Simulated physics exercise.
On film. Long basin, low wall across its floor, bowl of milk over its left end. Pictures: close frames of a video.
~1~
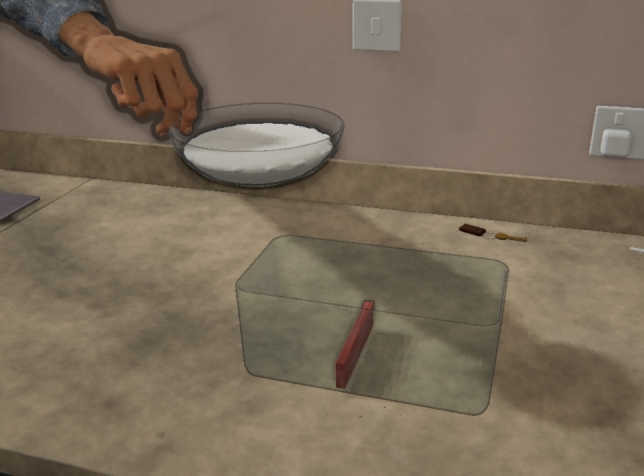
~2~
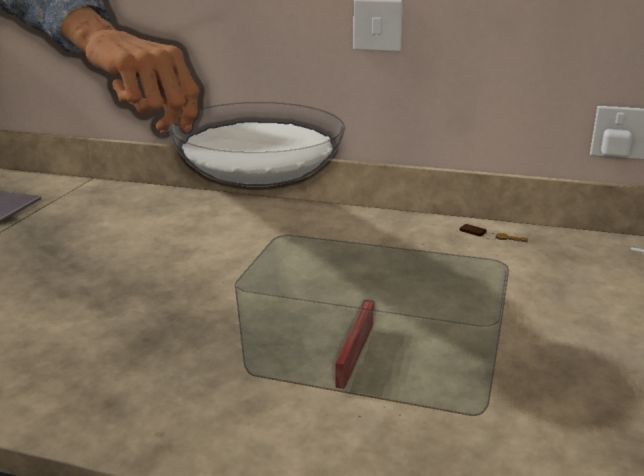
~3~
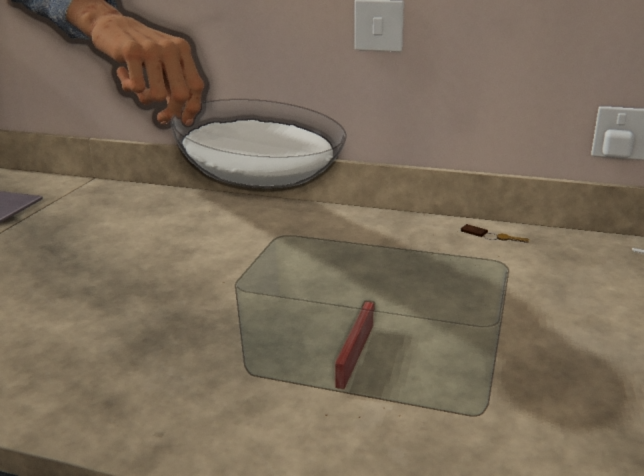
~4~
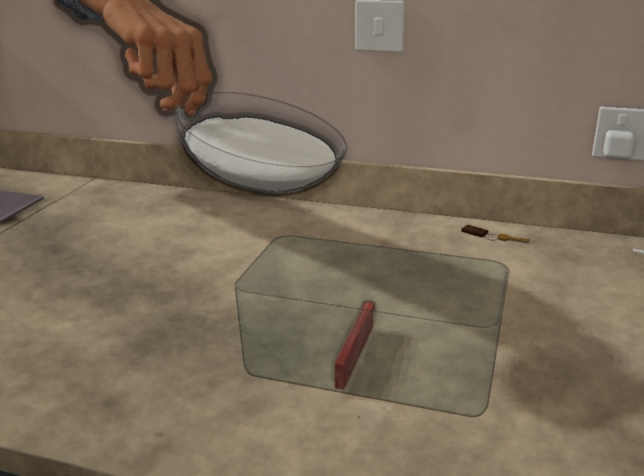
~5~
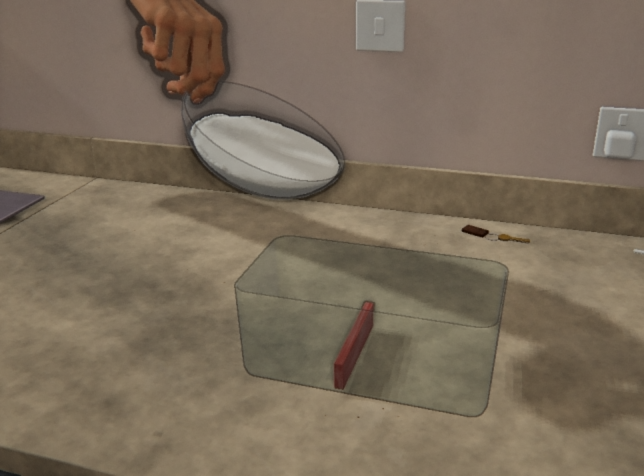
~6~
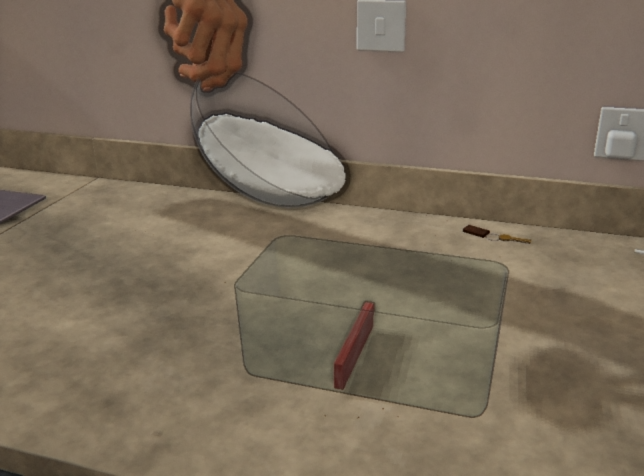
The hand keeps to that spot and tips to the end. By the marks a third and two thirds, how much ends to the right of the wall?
The share that settles right of the wall is one third to two thirds, as I see it.
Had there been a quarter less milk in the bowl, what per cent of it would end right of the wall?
I'd put it at around 55 %.
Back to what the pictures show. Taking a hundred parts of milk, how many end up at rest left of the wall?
Roughly 40 per cent.
A moment on, the bowl is tipped right over and 0 per cent is still to pour, 42 is left of the wall and 54 right of it.
Next, the bowl is tipped right over and 0 per cent is still to pour, 33 is left of the wall and 52 right of it.
Then the bowl is tipped right over and 1 per cent is still to pour, 36 is left of the wall and 57 right of it.
Later the bowl is tipped right over and 0 per cent is still to pour, 39 is left of the wall and 56 right of it.
At rest 39 per cent lies left of the wall, 56 right of it and 5 outside.
